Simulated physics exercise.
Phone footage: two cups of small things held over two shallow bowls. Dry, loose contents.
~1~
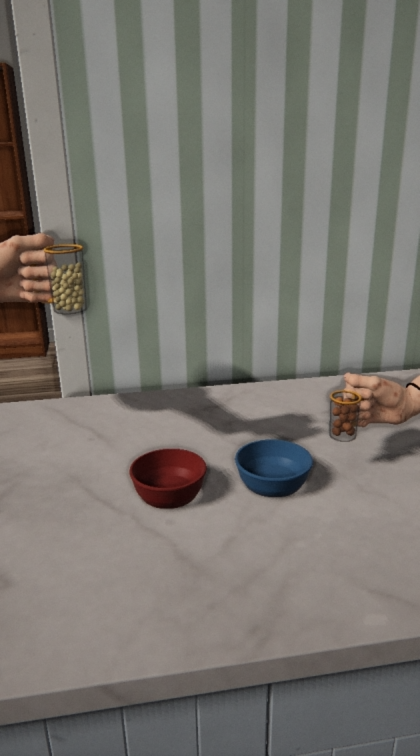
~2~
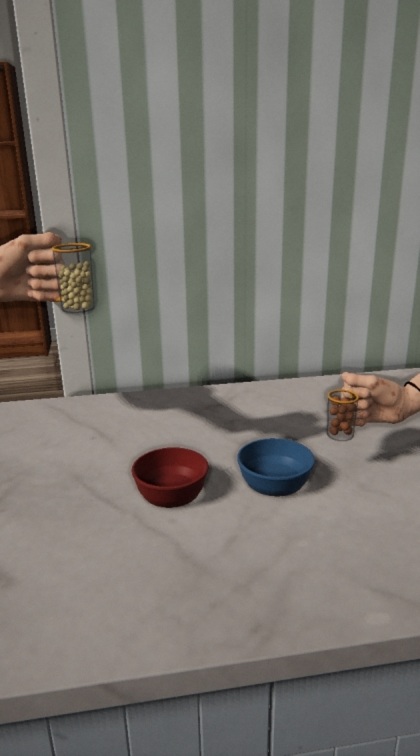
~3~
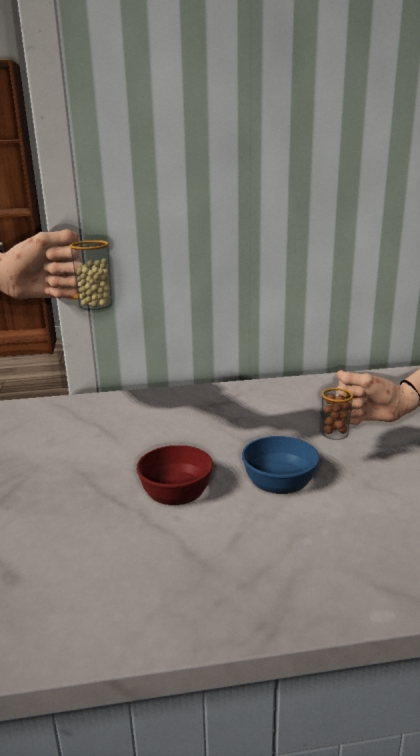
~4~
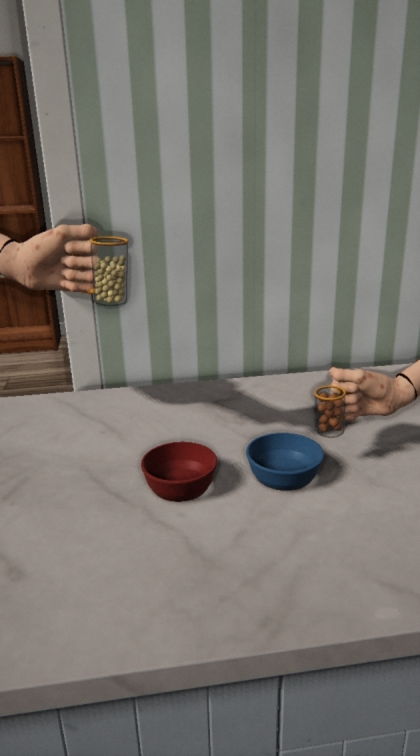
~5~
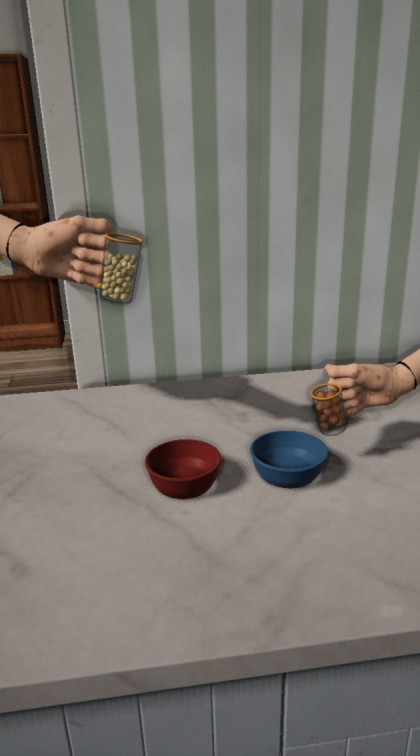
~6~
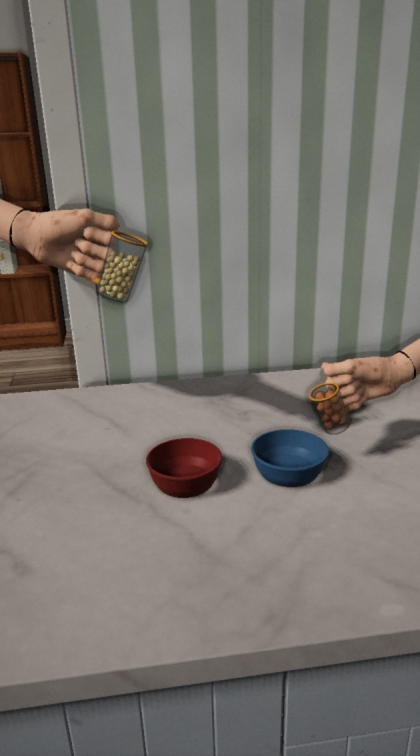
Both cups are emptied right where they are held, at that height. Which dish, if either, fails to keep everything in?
Left dish: Fails to; right: Keeps everything.
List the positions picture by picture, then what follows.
The first picture shows left dish at (172, 491), empty; left cup at (67, 280), holding soya beans, high above its dish; right dish at (284, 481), empty; right cup at (344, 416), holding hazelnuts, just above its dish.
The second picture shows left cup at (75, 278), upright; right cup at (342, 416), upright.
The third picture shows left cup at (93, 276), upright; right cup at (336, 414), upright.
The fourth picture shows left cup at (110, 272), tipped 4°; right cup at (330, 412), tipped 4°.
The fifth picture shows left cup at (120, 269), tipped 13°; right cup at (330, 410), tipped 13°.
The sixth picture shows left dish at (188, 480); left cup at (121, 268), tipped 22°; right dish at (300, 471); right cup at (331, 409), tipped 22°.
Then, 0.49 s past the last view, left, all still in the cup; right, all still in the cup.
Then, 1.01 s past the last view, left, all still in the cup; right, all still in the cup.
Then, 1.62 s past the last view, left, a small part still in the cup, about a third in the dish, about two thirds in the air; right, all in the dish.
Finally, left, most in the dish, a small part outside the dish; right, all in the dish, none outside the dish.
